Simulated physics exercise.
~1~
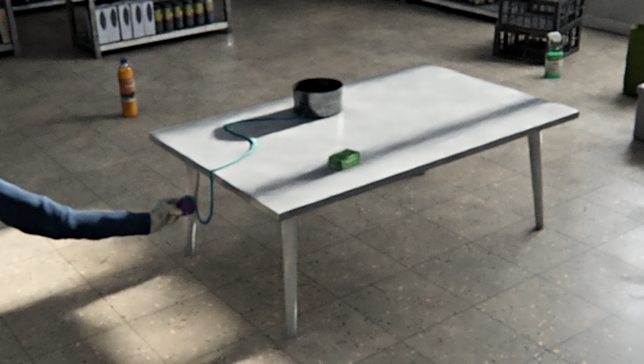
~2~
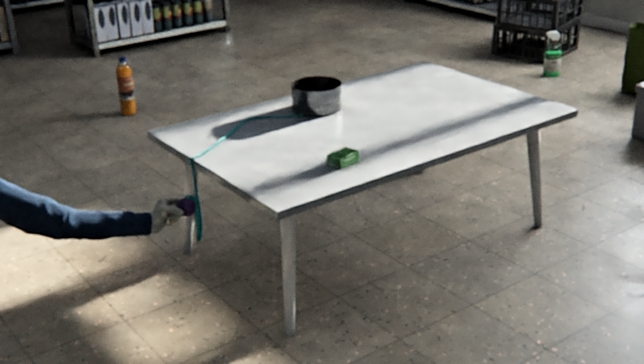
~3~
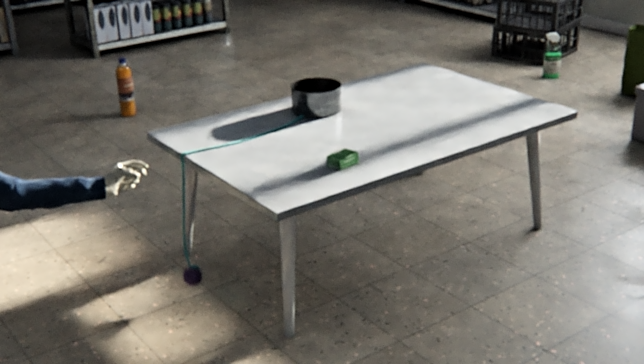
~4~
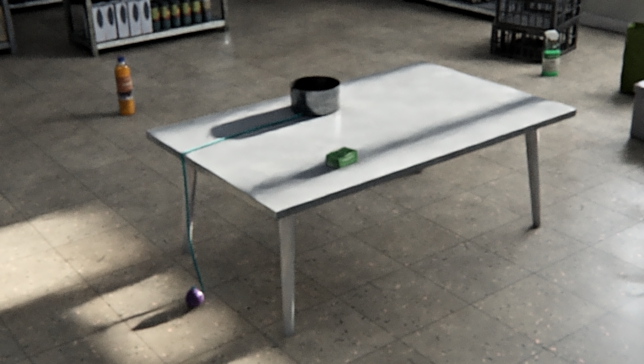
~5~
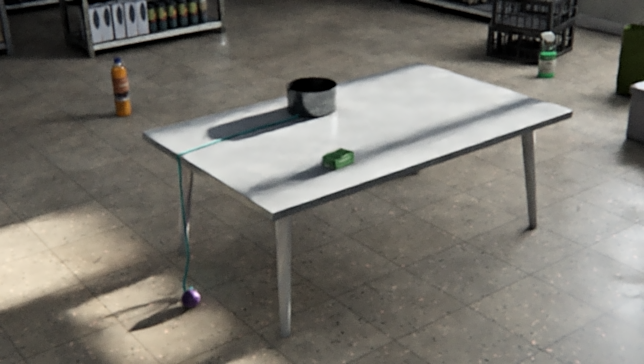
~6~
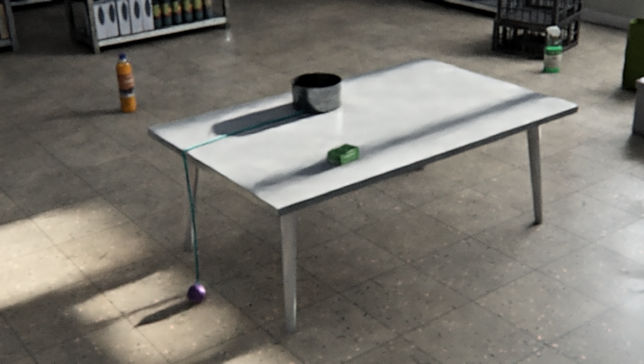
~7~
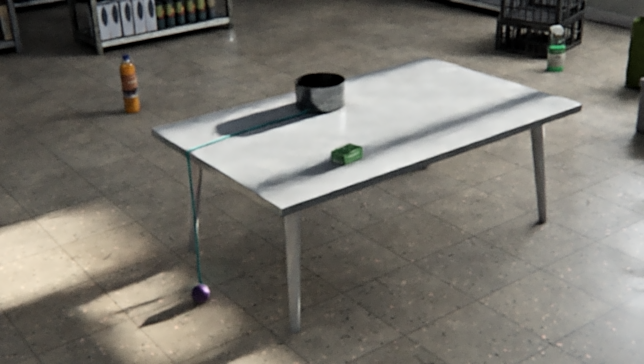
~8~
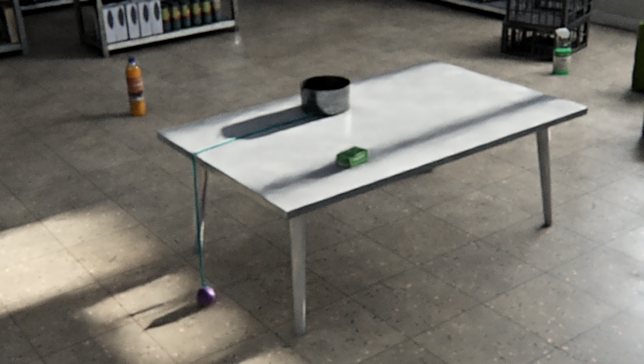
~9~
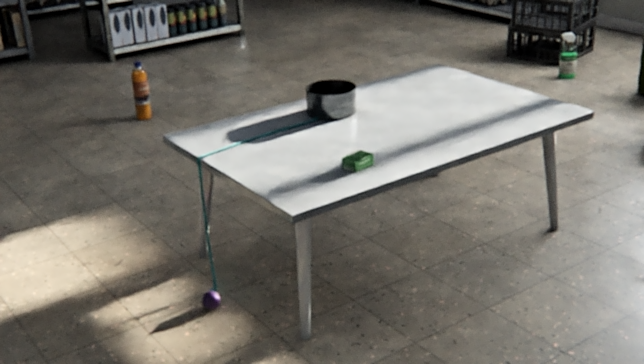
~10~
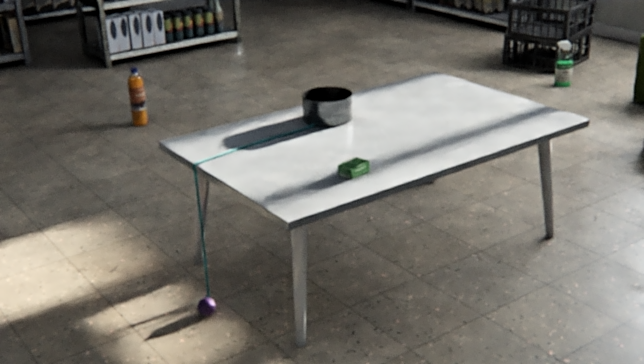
In a storeroom with a tiled floor, a gloved hand held a purple ball on a teal ribbon beside a white table, then let go and drew back; the ball dropped and hung near the floor, while the pot and green box stayed put.
